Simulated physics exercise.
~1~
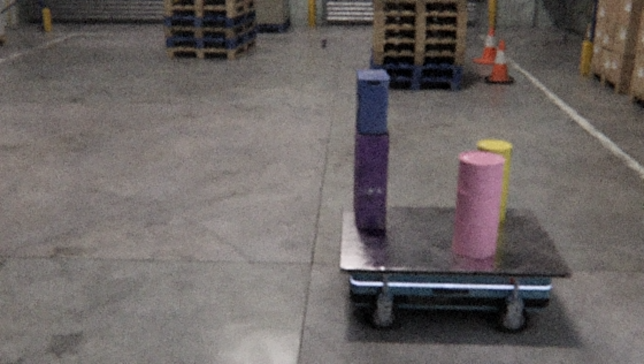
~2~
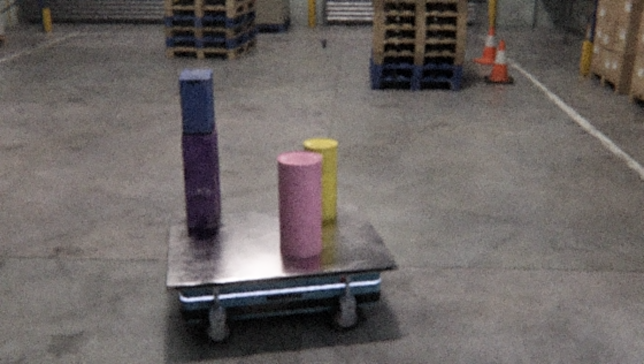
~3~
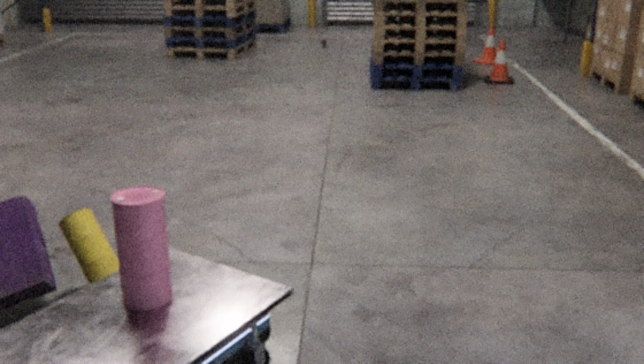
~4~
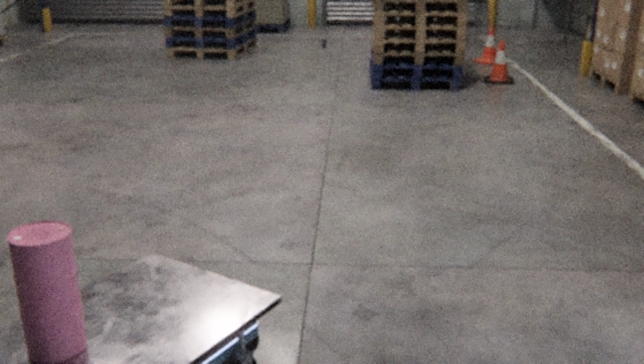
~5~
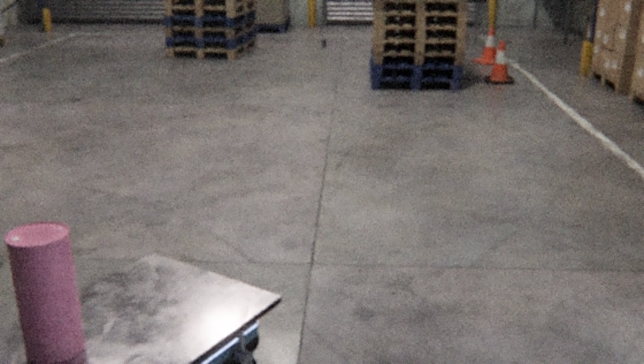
The clip opens on a low robot cart on a warehouse floor, carrying a blue tote stacked on a tall purple box beside a pink canister and a yellow one. The cart travels left with all of its load still upright. It then swings round as it nears the lower left corner, where the purple box and yellow canister lean over and the blue tote is no longer in view. Next, the box and yellow canister are gone from sight too, while the pink canister shifts left across the deck. The cart comes to rest partly out of view, with the pink canister still upright.
